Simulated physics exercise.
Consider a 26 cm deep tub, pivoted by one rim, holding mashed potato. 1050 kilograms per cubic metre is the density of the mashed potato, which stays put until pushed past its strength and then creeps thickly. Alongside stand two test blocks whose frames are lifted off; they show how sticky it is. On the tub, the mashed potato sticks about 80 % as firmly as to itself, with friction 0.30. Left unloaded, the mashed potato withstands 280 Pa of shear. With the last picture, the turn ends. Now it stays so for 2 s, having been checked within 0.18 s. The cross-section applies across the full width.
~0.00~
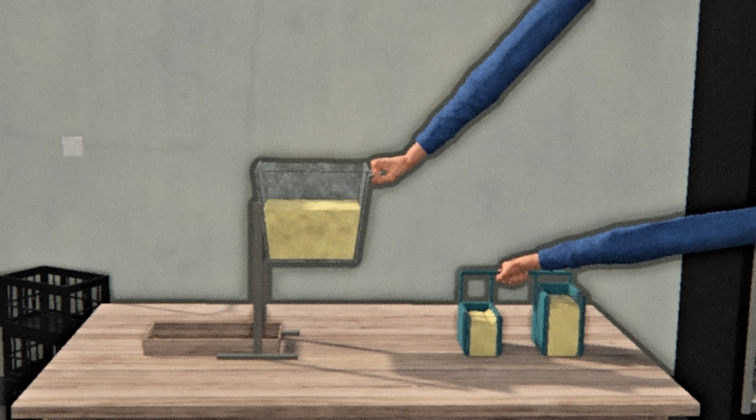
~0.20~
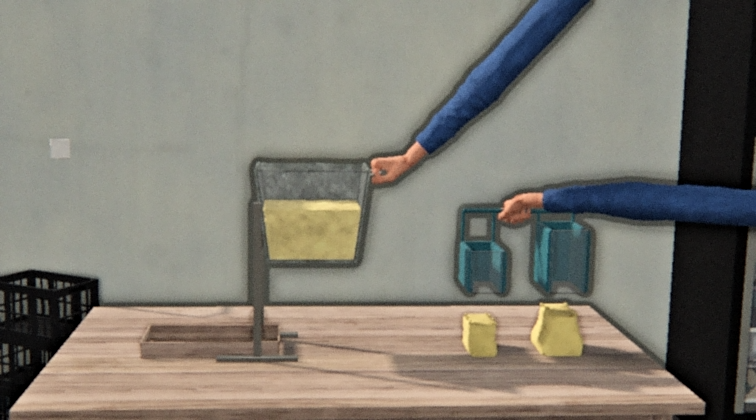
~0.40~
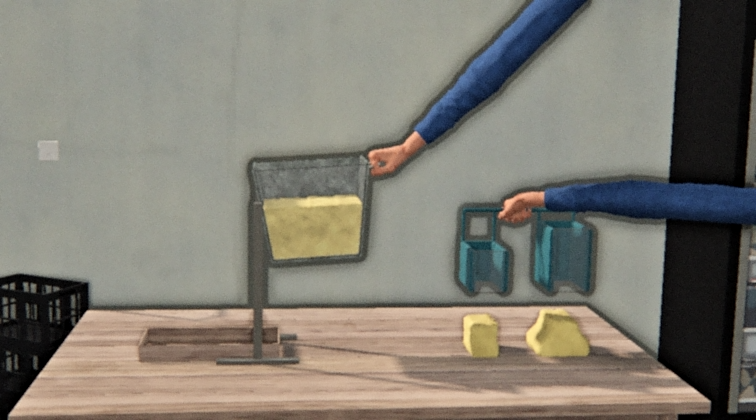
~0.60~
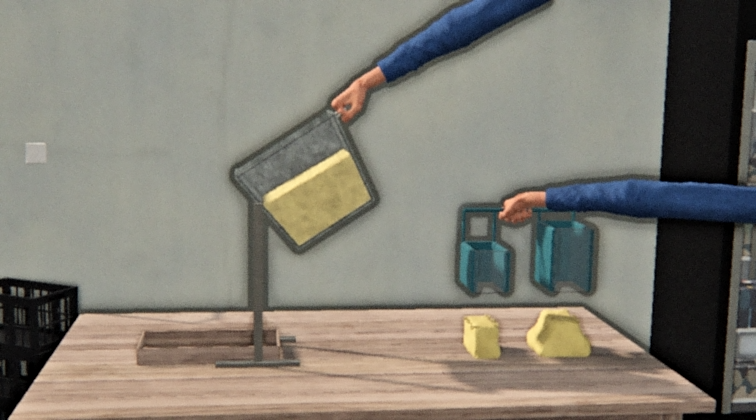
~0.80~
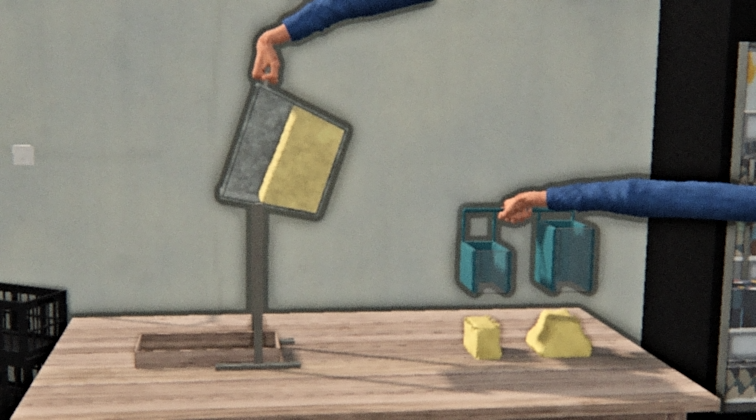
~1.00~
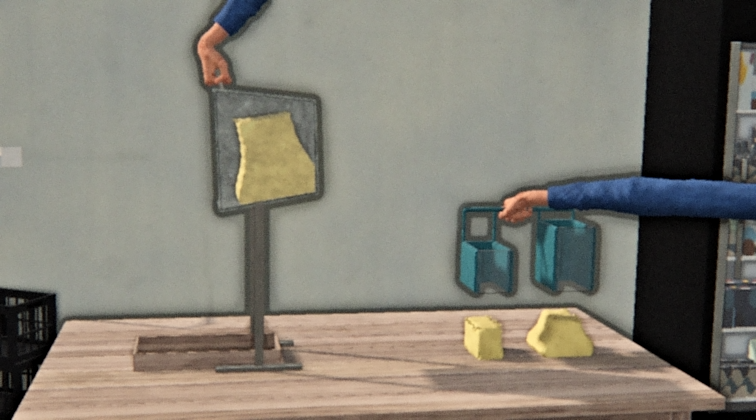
Two blue-sleeved hands move above a pale wooden table, seen from the front against a grey wall: the right one lifts two teal moulds off yellow mashed potato blocks, and the larger block slumps lower and wider. The other hand then swings a clear tub of mashed potato on a grey stand anticlockwise onto its side, above a shallow wooden tray at left. Inside, the yellow mass tilts with the tub and then sags, while the view drifts slightly rightward past black crates.
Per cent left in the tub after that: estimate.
Roughly 42 percent.
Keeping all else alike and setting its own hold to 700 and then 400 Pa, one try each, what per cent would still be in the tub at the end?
About 95 % first, about 50 % second.
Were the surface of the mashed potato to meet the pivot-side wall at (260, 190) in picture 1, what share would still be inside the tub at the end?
Roughly 30 per cent would still be in the tub at the end.
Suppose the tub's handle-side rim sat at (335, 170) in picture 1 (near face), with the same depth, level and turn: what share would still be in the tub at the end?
That would leave about 65 % in the tub.
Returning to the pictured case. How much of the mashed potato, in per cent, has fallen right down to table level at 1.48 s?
By then close to 40 % is down.
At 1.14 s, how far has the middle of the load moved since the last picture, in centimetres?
Measured shift, roughly 9 cm.
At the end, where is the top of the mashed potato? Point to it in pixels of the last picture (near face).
Peak location: Approx. (283, 172).
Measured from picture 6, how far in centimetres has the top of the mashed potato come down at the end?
The top ends up some 16 cm below its level in the last picture.
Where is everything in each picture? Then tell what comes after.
Handle-side rim at (366, 171), tilt 0 degrees; crest of the mashed potato at (272, 209); block heights 10 cm, 16 cm (left to right), in the first frame.
Handle-side rim at (367, 171), tilt 0 degrees; crest of the mashed potato at (271, 209); block heights 10 cm, 13 cm (left to right), in the second frame.
Handle-side rim at (366, 163), tilt 4 degrees; crest of the mashed potato at (357, 204); block heights 10.0 cm, 11 cm (left to right), in the third frame.
Handle-side rim at (332, 115), tilt 33 degrees; crest of the mashed potato at (346, 156); block heights 9.9 cm, 11 cm (left to right), in the fourth frame.
Handle-side rim at (259, 87), tilt 72 degrees; crest of the mashed potato at (297, 110); block heights 9.9 cm, 11 cm (left to right), in the fifth frame.
Handle-side rim at (215, 93), tilt 92 degrees; crest of the mashed potato at (285, 115); block heights 9.9 cm, 11 cm (left to right), in the sixth frame.
After 1.14 s, the tub is at 93 degrees and holds 82 %.
After 1.31 s, the tub is at 93 degrees and holds 49 %.
After 1.48 s, the tub is at 93 degrees and holds 43 %.
After 1.65 s, the tub is at 93 degrees and holds 42 %.
After 3.00 s, the tub is at 93 degrees and holds 42 %.
